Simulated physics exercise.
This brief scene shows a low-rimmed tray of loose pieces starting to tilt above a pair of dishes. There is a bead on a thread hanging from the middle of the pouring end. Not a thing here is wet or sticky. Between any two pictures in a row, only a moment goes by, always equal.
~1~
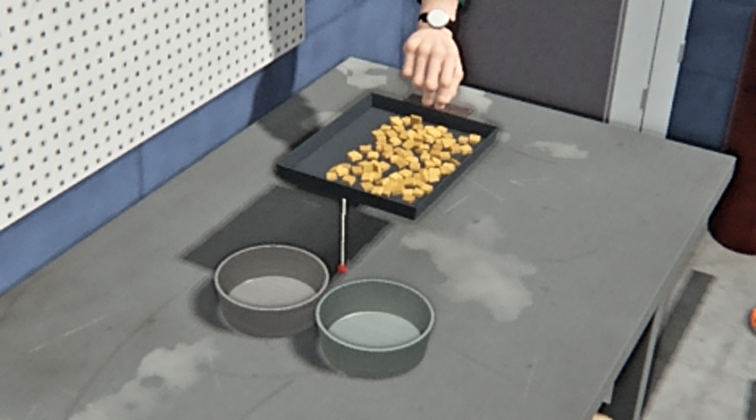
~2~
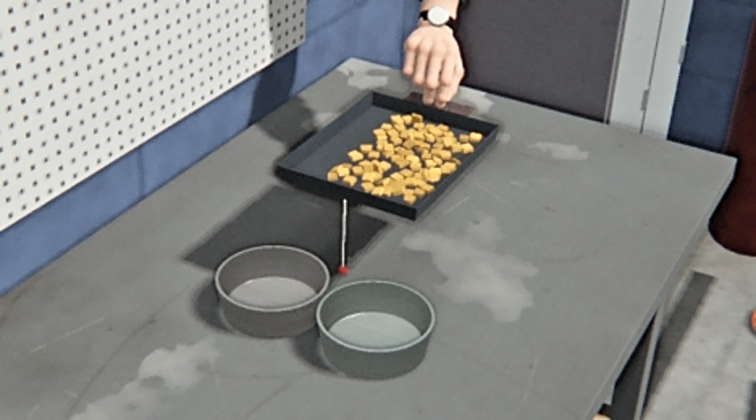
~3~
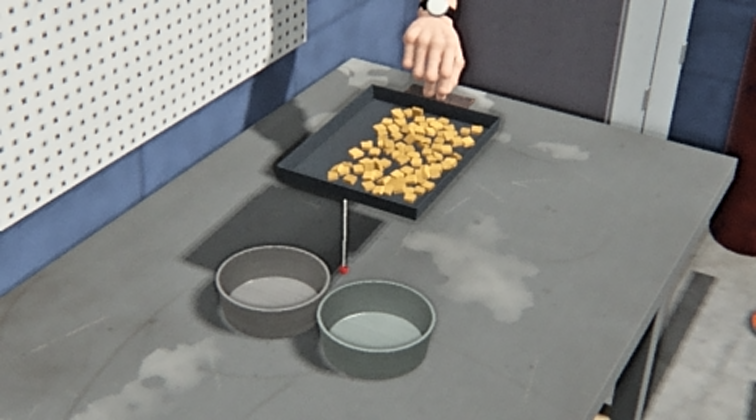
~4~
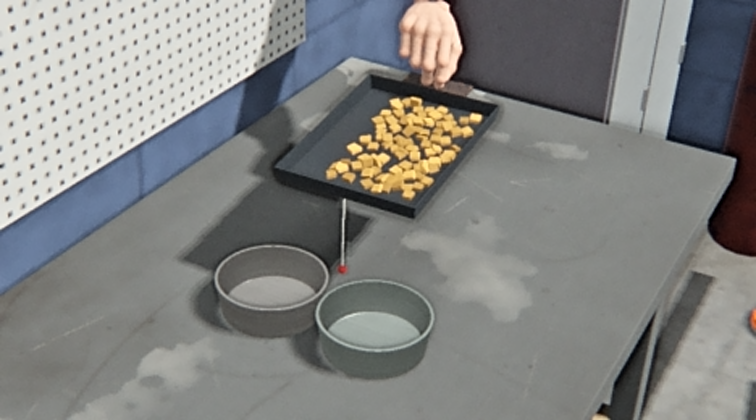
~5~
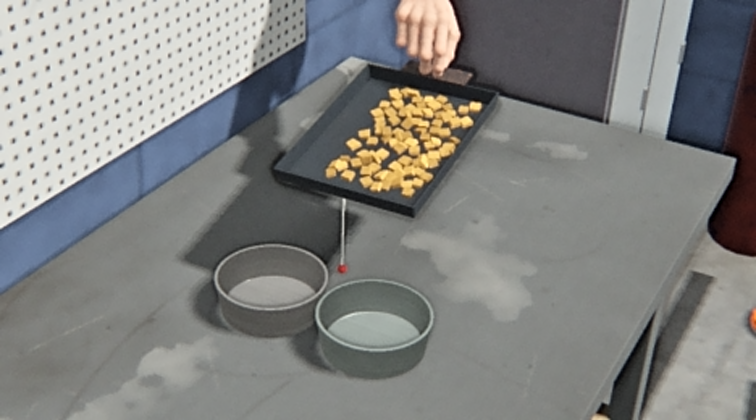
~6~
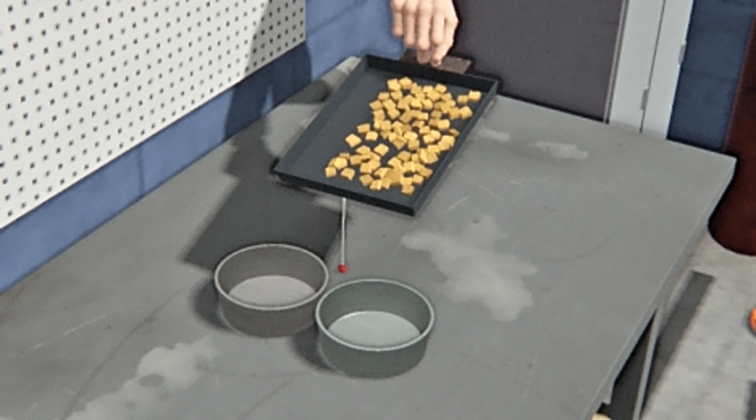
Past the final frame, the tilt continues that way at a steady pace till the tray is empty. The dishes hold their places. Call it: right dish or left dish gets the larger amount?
Left dish.
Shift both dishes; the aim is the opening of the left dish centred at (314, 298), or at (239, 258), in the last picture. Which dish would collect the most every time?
The dish to the left at the first, the dish to the right at the second.
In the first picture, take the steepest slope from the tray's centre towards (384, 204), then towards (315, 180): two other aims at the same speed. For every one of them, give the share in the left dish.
First some 0, then 90 per cent.
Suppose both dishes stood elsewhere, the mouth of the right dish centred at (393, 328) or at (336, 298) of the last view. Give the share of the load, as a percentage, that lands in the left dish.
It comes to near 90 per cent the first time and near 30 per cent the second time.
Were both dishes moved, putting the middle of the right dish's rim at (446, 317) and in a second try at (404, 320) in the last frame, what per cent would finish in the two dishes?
Well, you'd get about 40 per cent and then about 90 per cent.
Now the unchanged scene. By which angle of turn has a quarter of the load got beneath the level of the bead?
A tilt of roughly 110°.
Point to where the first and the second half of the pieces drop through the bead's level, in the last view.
About (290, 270) to begin with, then about (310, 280).
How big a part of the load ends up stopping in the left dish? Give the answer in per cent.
About 70 per cent.
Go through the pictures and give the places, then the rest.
The first frame shows corners of the pouring end at (281, 163) and (415, 205), level; middle of the load at (407, 154), cereal squares; left dish at (241, 317); right dish at (346, 357); bead on its thread at (342, 269).
The second frame shows corners of the pouring end at (281, 164) and (415, 206), level; middle of the load at (408, 154).
The third frame shows corners of the pouring end at (281, 165) and (416, 206), tipped barely, lowest at the left corner; middle of the load at (409, 150).
The fourth frame shows corners of the pouring end at (279, 166) and (414, 205), tipped a little, lowest at the left corner; middle of the load at (408, 143).
The fifth frame shows corners of the pouring end at (278, 167) and (412, 204), tipped a little, lowest at the left corner; middle of the load at (407, 136).
The sixth frame shows corners of the pouring end at (278, 168) and (412, 204), tipped clearly, lowest at the left corner; middle of the load at (406, 129); left dish at (241, 316); right dish at (346, 357).
Soon after the last picture, tray tipped steeply; all on the tray.
A little later, tray tipped right over; nearly all on the tray; a small part in the left dish; a stray few in the air.
Later still, tray tipped past a quarter turn; about a quarter in the right dish; about two thirds in the left dish; a small part outside both.
At rest, tray tipped past a quarter turn; about a quarter in the right dish; about two thirds in the left dish; a small part outside both.
